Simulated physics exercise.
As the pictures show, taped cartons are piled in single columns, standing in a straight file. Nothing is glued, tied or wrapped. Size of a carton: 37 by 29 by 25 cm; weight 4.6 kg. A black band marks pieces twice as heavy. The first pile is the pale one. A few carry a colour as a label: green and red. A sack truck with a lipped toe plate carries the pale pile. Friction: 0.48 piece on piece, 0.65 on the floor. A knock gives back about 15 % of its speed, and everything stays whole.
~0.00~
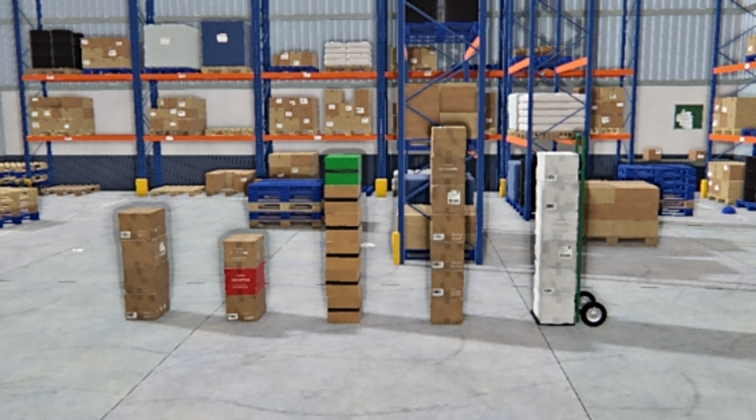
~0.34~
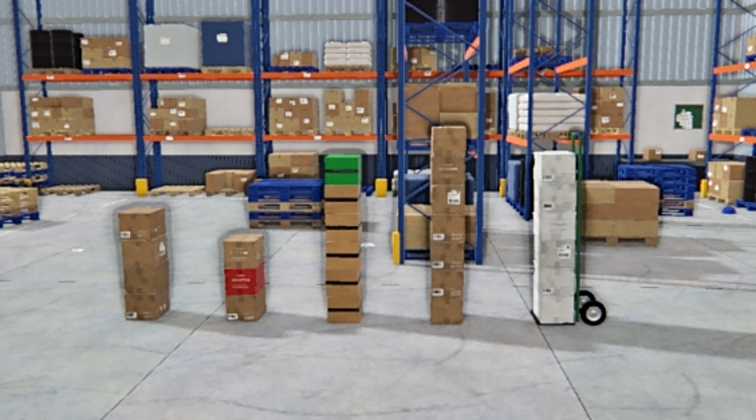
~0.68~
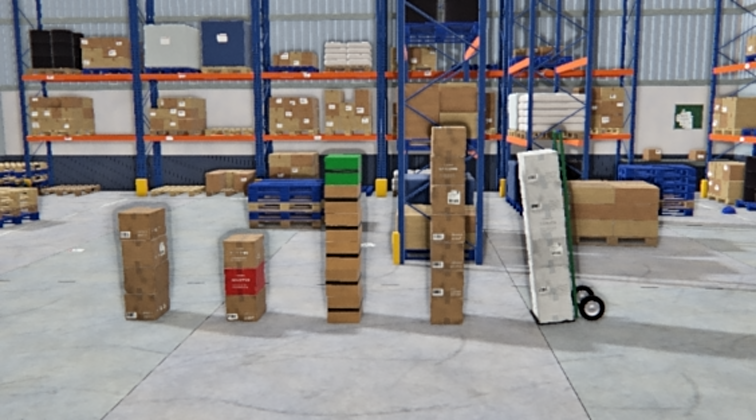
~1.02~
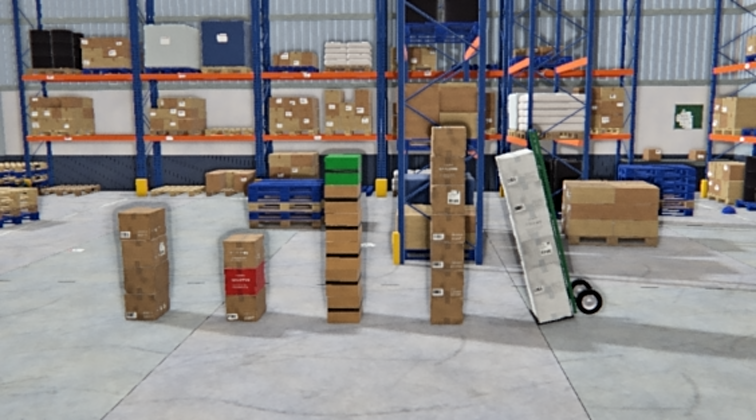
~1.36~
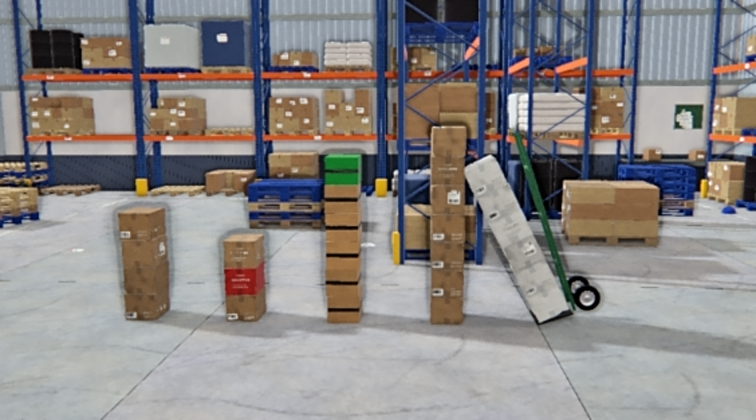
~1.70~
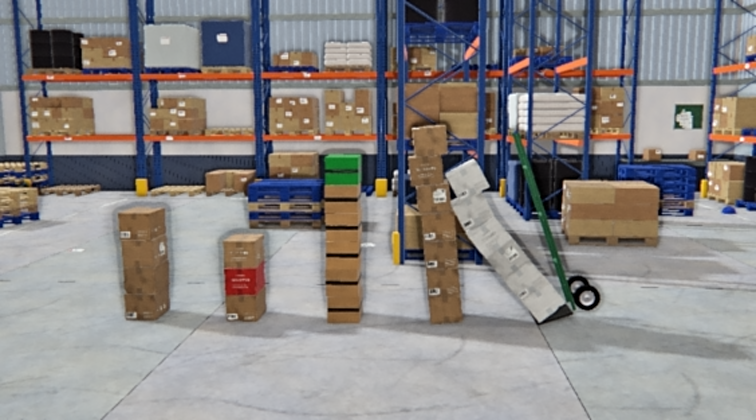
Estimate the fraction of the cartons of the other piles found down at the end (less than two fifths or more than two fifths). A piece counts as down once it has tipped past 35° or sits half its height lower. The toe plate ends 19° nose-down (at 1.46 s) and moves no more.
More than two fifths of them.
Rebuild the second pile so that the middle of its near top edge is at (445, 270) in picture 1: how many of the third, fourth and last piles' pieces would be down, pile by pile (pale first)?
In that case third 0, fourth 0, last 0.
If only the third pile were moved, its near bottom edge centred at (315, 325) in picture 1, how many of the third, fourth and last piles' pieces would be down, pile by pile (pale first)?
Then third 6, fourth 3, last 4.
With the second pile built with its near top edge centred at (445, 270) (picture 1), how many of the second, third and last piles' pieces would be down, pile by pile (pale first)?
In that case second 0, third 0, last 0.
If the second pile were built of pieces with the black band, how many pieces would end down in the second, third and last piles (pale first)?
Then second 7, third 5, last 2.
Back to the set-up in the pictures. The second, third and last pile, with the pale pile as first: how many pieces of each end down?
Second 6, third 5, last 3.
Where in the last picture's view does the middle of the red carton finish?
Around (205, 300).
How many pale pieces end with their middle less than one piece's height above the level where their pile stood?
3 pale pieces.
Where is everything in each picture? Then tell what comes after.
In the first picture (pixels give the middle of a visible side), truck frame (583, 174) 0° forward; red carton (240, 282); green carton (342, 171); none of the others has stirred.
The second picture shows truck frame (580, 173) 1° forward; green carton (342, 171).
The third picture shows truck frame (564, 170) 7° forward, top of the pale pile leaning 7°; green carton (342, 171); none of the others has stirred.
The fourth picture shows truck frame (543, 169) 14° forward, top of the pale pile leaning 14°; green carton (342, 171); none of the others has stirred.
The fifth picture shows truck frame (530, 169) 19° forward, top of the pale pile leaning 26°; red carton (240, 282); none of the others has stirred.
The sixth picture shows truck frame (529, 169) 19° forward, top of the pale pile leaning 28°; red carton (240, 282); green carton (342, 171); steepest lean 5°, the carton at (426, 171); movement in 7 of them.
After 2.34 s, 6 of the pale pile down; none of the 20 other cartons down, 12 disturbed; green carton 6° from how it stood.
After 3.22 s, 6 of the pale pile down; 11 of the 20 other cartons down; green carton upside down; red carton 13° from how it stood.
In the end (4.6 s), 6 of the pale pile down; 16 of the 20 other cartons down; red carton on its side; green carton on its side. That is 80 per cent. From the last view, middles, red carton near (205, 300), green carton near (149, 273).
